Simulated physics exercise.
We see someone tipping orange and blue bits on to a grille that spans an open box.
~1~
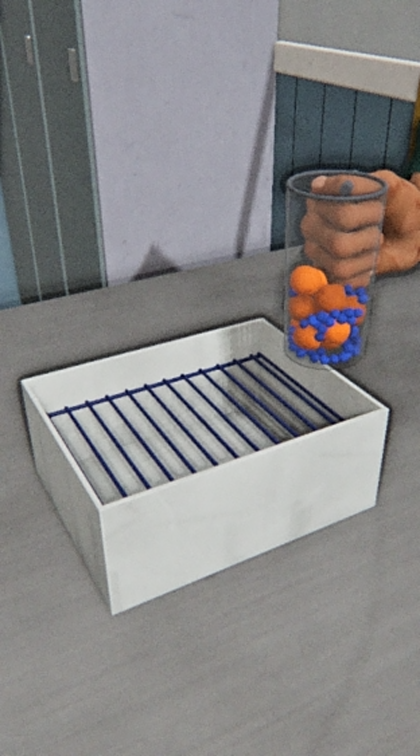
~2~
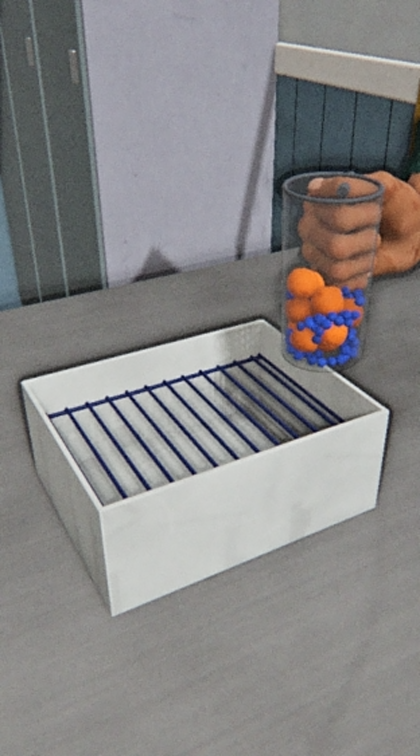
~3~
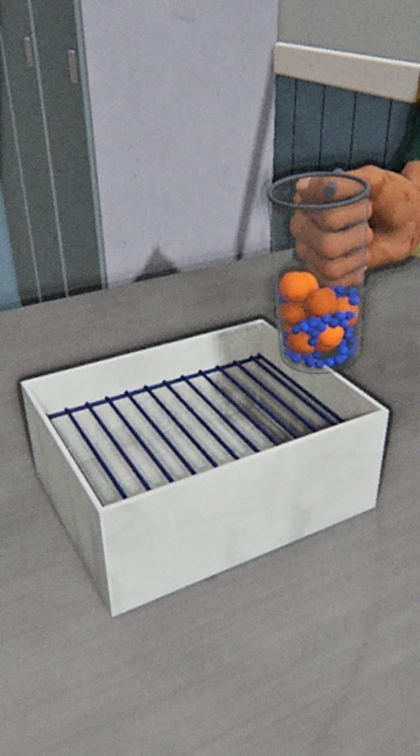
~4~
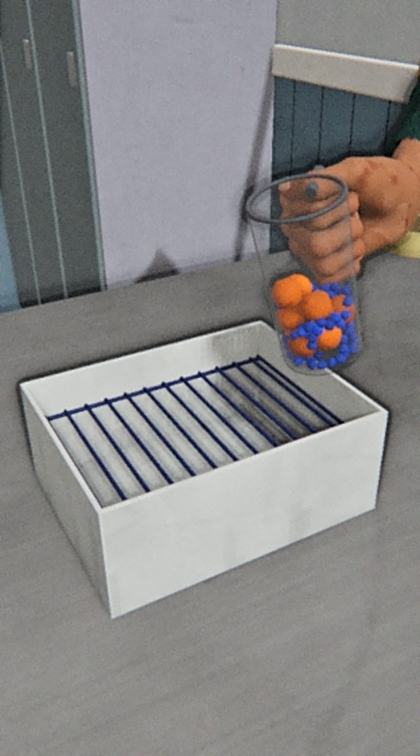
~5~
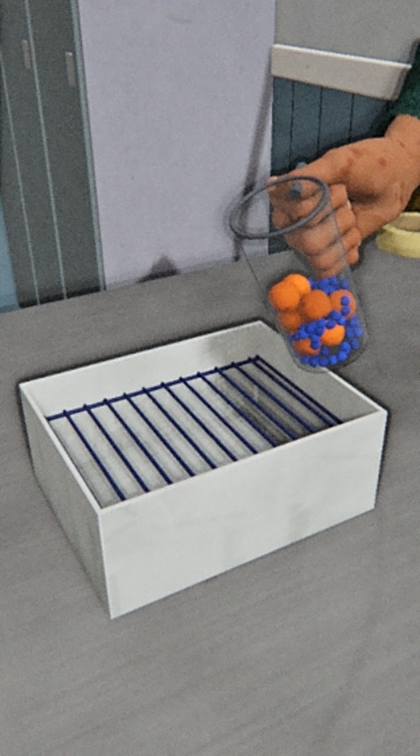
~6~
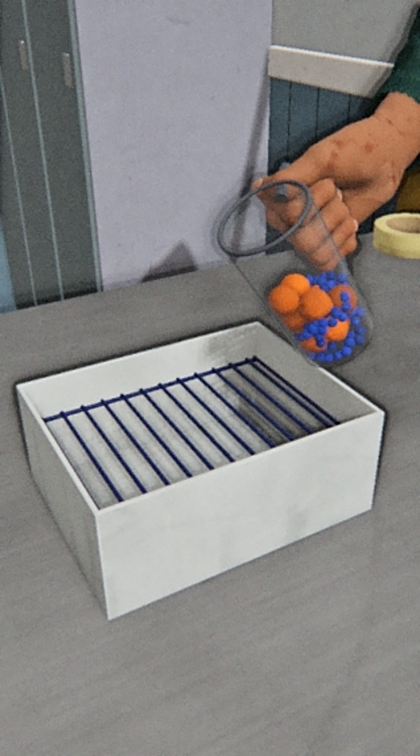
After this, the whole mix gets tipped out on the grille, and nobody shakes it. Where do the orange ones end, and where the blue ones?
The orange ones rest on the wires and the blue ones fall between the wires.
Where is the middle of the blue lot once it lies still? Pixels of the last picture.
At about (240, 475).
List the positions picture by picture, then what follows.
Cup at (330, 273), upright; rack at (102, 462), 14 wires across; orange clay pellets at (302, 308), wider than the gaps; blue coated nuts at (332, 320), narrower than the gaps, in the first frame.
Cup at (327, 275), upright; blue ones at (329, 322), in the second frame.
Cup at (319, 276), tipped 5°; orange ones at (294, 313), in the third frame.
Cup at (310, 280), tipped 15°; blue ones at (323, 323), in the fourth frame.
Cup at (305, 281), tipped 24°; orange ones at (293, 318), in the fifth frame.
Cup at (303, 282), tipped 33°; rack at (98, 466); orange ones at (296, 317); blue ones at (317, 322), in the sixth frame.
Then, 0.27 s past the last view, orange ones, all in the cup; blue ones, all in the cup.
Then, 0.61 s past the last view, orange ones, all in the cup; blue ones, all in the cup.
Finally, orange ones, all on the wires, none under the rack; blue ones, a stray few on the wires, nearly all under the rack.
